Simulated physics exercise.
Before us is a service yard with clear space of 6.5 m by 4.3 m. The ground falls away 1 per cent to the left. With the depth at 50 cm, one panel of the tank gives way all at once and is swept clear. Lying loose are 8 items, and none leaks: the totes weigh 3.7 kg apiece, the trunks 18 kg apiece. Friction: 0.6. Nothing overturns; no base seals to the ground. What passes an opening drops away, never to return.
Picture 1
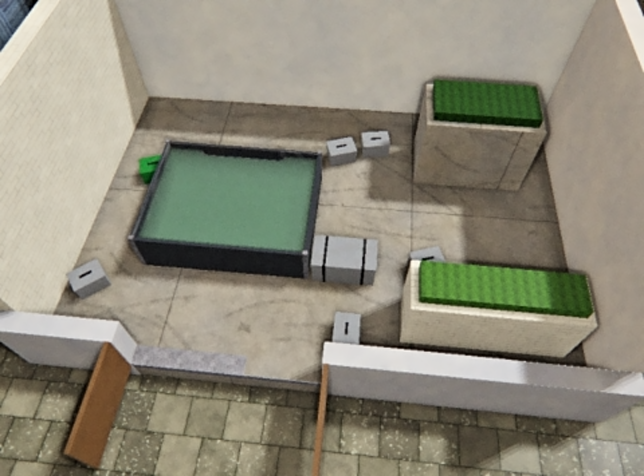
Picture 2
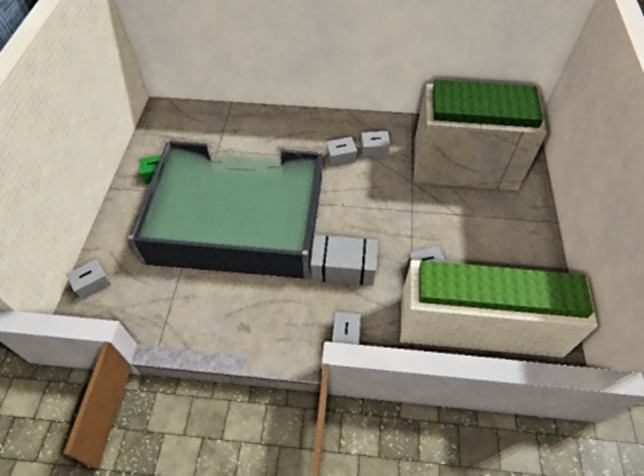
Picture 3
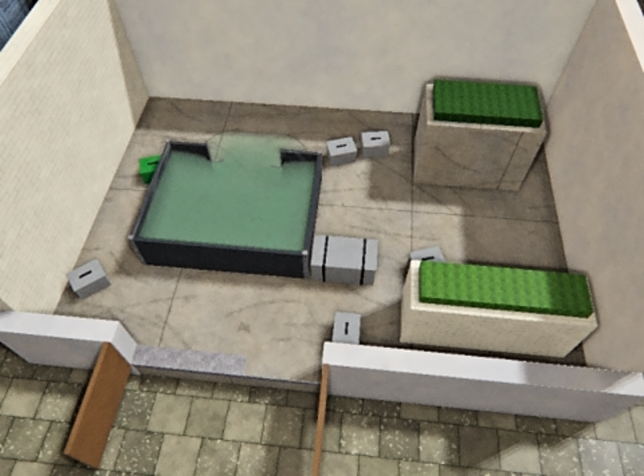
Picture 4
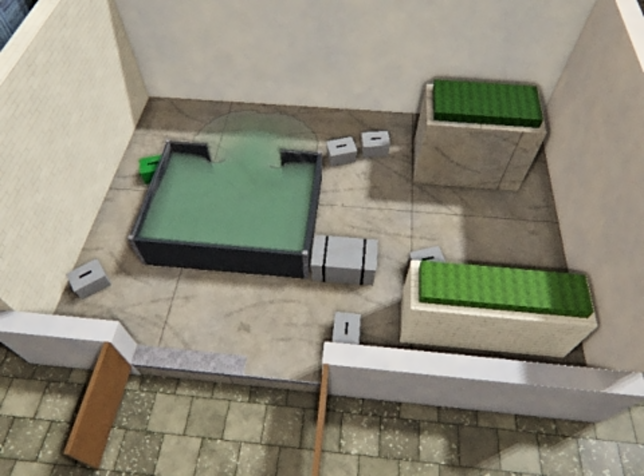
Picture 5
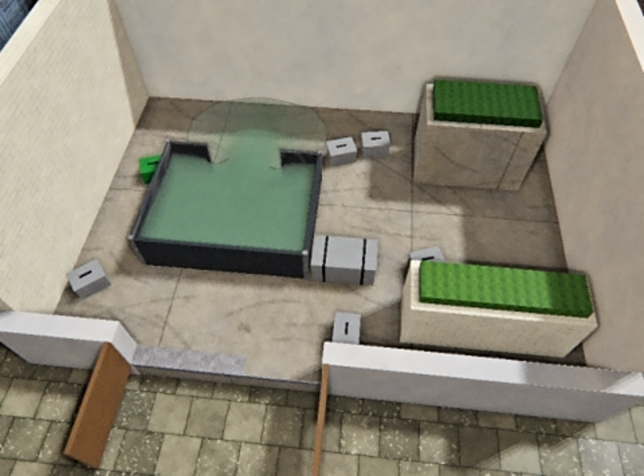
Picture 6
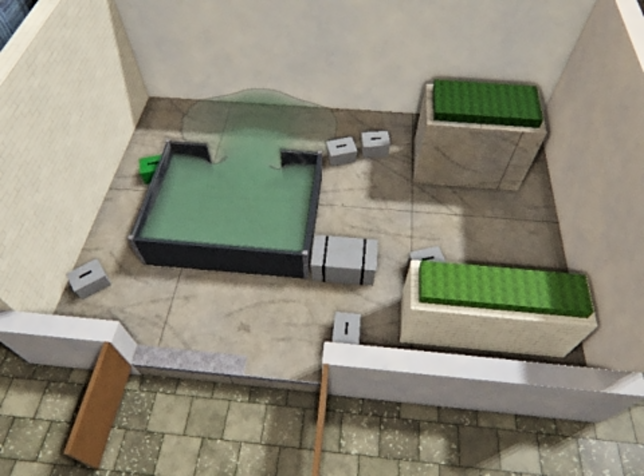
The footage shows a walled yard with a dark-sided tank of greenish water, grey blocks and grass-topped planters; part of the tank's back panel disappears and water spreads out through the gap across the floor behind, while the blocks stay still.
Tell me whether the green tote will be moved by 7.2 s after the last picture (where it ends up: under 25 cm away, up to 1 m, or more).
Observation: Green tote moves a great deal.
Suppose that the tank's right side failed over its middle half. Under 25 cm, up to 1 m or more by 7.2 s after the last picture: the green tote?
Outcome for the green tote: It remains nearly still.
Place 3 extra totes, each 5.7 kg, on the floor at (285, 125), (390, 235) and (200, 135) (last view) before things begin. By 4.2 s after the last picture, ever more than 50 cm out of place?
Spot by spot, in turn: Exceeds it, falls short, exceeds it.
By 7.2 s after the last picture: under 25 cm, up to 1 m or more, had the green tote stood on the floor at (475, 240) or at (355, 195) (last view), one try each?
Run one, it gets moved partway; run two, it gets moved partway.
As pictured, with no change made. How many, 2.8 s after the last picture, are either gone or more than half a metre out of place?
Count then: 4.
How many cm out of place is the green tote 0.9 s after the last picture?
0 cm or so by then.
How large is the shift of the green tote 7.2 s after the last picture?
300 cm.
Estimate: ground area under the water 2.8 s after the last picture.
Somewhere about 17 m2, give or take.
Then, 0.9 s after the last picture the green tote is near (153, 164), 0.0 m from its start, aground; 0 of 8 are out; 0 afloat.
Then, 2.8 s after the last picture the green tote is near (105, 274), 1.9 m from its start, afloat; 0 of 8 are out; 3 afloat.
Then, 4.8 s after the last picture the green tote is near (182, 267), 1.9 m from its start, afloat; 0 of 8 are out; 4 afloat.
Then, 7.2 s after the last picture the green tote is near (306, 294), 3.1 m from its start, afloat; 0 of 8 are out; 8 afloat.
